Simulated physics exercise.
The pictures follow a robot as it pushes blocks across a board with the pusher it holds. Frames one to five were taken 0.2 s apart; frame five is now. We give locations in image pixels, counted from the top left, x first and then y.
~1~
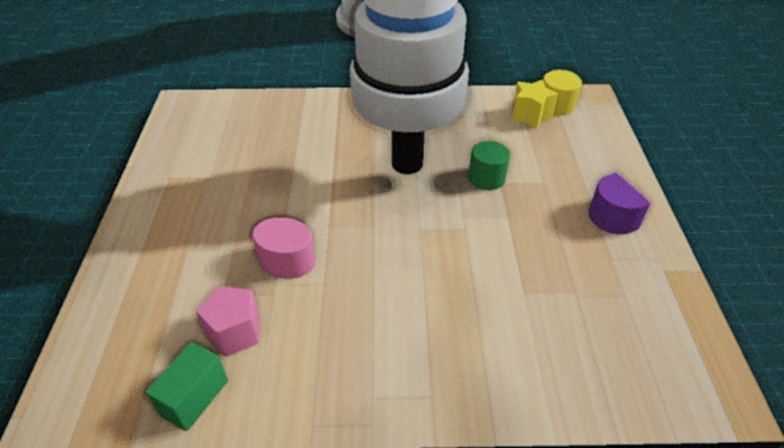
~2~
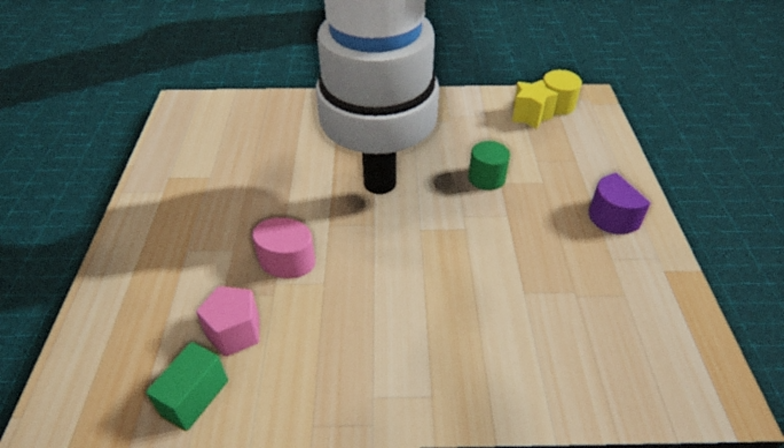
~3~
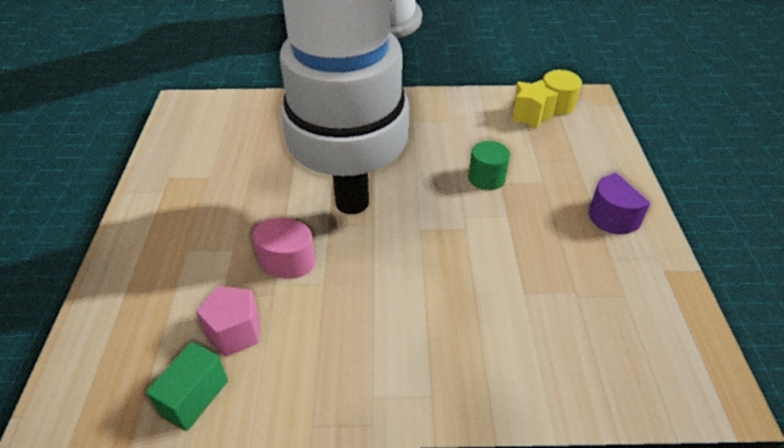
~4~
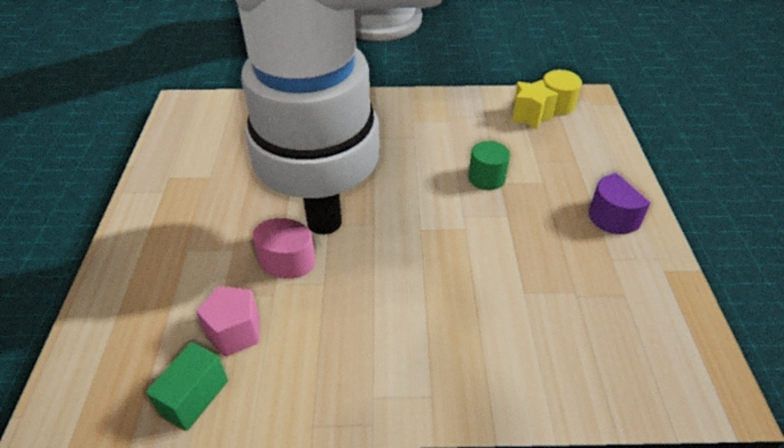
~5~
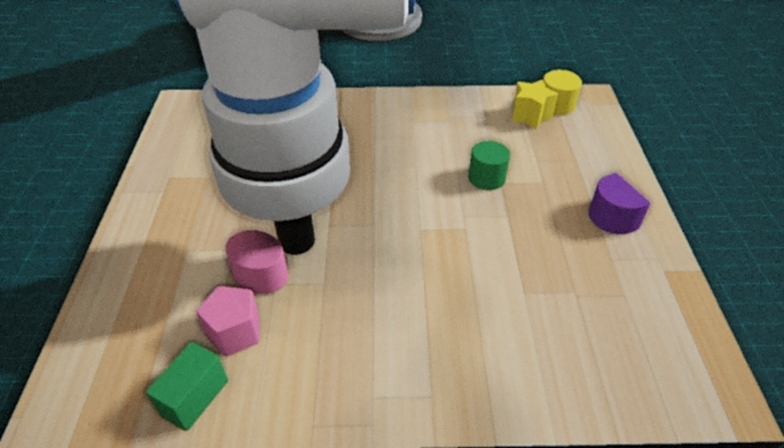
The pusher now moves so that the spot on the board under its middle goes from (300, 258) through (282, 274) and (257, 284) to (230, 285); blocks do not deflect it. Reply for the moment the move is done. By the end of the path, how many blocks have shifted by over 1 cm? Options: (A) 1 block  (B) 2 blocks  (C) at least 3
Answer: A.
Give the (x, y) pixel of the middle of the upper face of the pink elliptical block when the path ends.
The middle of its upper face should be somewhere near (175, 266).
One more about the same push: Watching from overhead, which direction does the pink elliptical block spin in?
Clockwise, from overhead.
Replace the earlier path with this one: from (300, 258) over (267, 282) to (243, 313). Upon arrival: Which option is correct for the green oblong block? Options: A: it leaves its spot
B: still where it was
Correct choice: B.
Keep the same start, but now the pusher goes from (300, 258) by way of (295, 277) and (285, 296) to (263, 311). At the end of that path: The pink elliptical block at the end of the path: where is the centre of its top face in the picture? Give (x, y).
Its top middle will sit at (226, 262).
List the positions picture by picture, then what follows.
In the first frame, tip of the pusher at (407, 165), middles of tops, pink five-sided block at (226, 307), pink elliptical block at (282, 234).
In the second frame, pusher at (380, 184), nothing pushed.
In the third frame, pusher at (352, 203), nothing pushed.
In the fourth frame, pusher at (325, 223), nothing pushed.
In the fifth frame, pusher at (297, 242), pink five-sided block at (226, 307), pink elliptical block at (254, 248).
What follows on the original path. Halfway along, pusher at (264, 265); pink elliptical block at (216, 262), turned 30° clockwise.
At the end, pusher at (224, 270); pink five-sided block unmoved; pink elliptical block at (175, 266), turned 30° clockwise.
